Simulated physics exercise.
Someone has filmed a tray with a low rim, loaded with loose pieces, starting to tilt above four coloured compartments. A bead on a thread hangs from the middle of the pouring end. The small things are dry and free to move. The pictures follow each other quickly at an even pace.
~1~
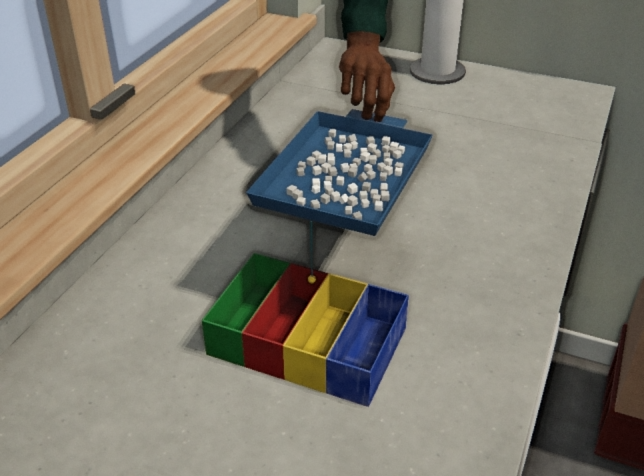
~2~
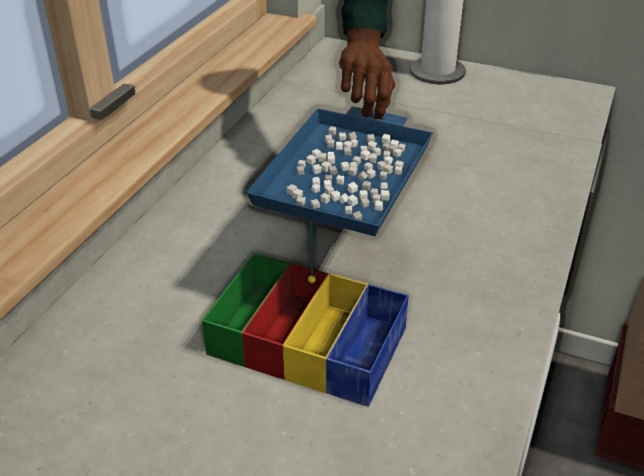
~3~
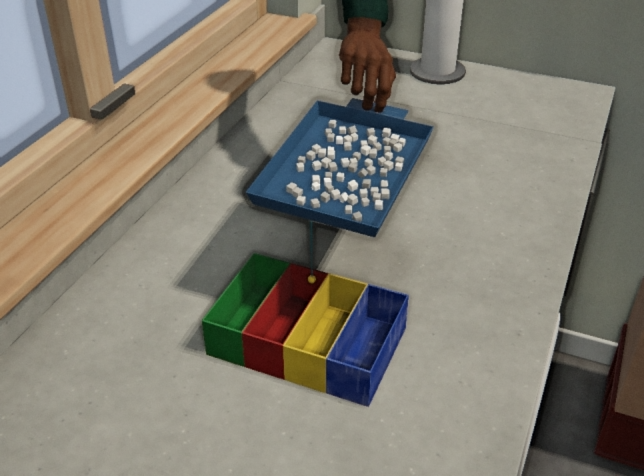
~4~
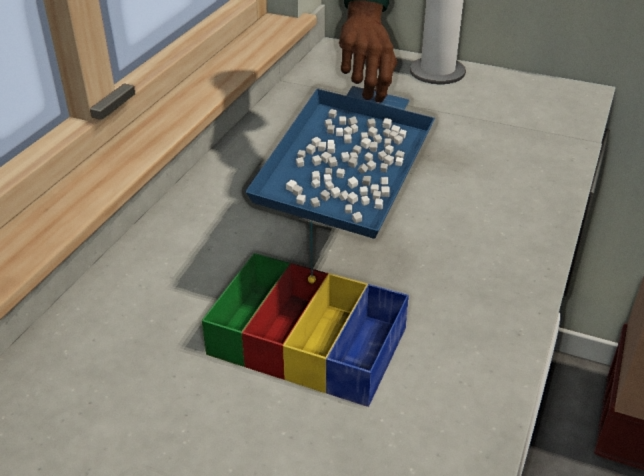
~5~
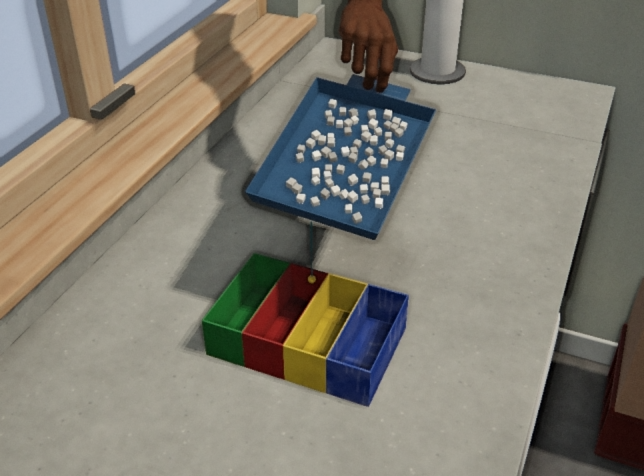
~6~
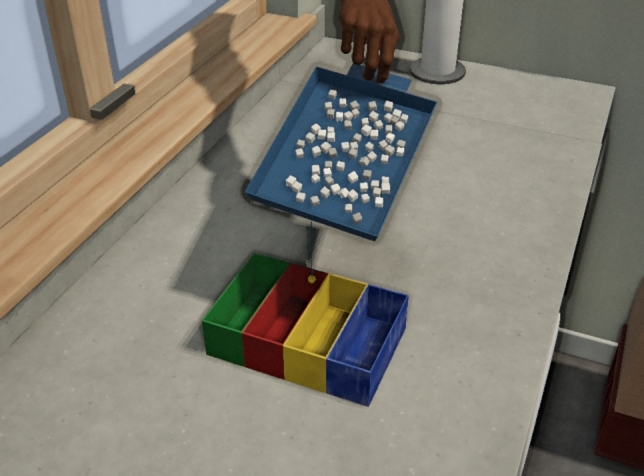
To begin with, a hand holds a blue tray of scattered white cubes almost level above green, red, yellow and blue compartments. The hand then gradually raises the far end, and the tray tilts more clearly, its near right corner lowest, while the cubes remain spread across it.
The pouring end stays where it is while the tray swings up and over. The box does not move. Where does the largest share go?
Most goes to the blue cell.
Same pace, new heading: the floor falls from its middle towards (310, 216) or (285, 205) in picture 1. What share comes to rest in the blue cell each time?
About 10 and 0 per cent.
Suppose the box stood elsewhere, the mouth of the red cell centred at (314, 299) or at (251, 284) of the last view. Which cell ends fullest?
First the cell in yellow, then blue.
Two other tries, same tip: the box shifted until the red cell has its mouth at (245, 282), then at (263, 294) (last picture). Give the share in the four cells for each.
The first gives 30 %, the second 70 %.
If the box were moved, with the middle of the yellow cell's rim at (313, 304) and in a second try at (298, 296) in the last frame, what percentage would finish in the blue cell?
In turn 70 and 40 in a hundred.
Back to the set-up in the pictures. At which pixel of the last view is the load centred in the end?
Near (348, 359).
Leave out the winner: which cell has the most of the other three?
It is the yellow one.
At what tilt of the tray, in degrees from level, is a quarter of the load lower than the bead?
Around 85° of tilt.
Soon, tray tipped steeply; all on the tray.
A while on, tray tipped past a quarter turn; about two thirds on the tray; about a quarter in the blue cell; a small part in the yellow cell; a stray few in the red cell; a small part falling or outside the box.
Towards the end, tray tipped past a quarter turn; about half in the blue cell; about a third in the yellow cell; a small part in the red cell; a small part falling or outside the box.
Finally, tray tipped past a quarter turn; about half in the blue cell; about a third in the yellow cell; a small part in the red cell; none in the green cell; a small part outside the box.
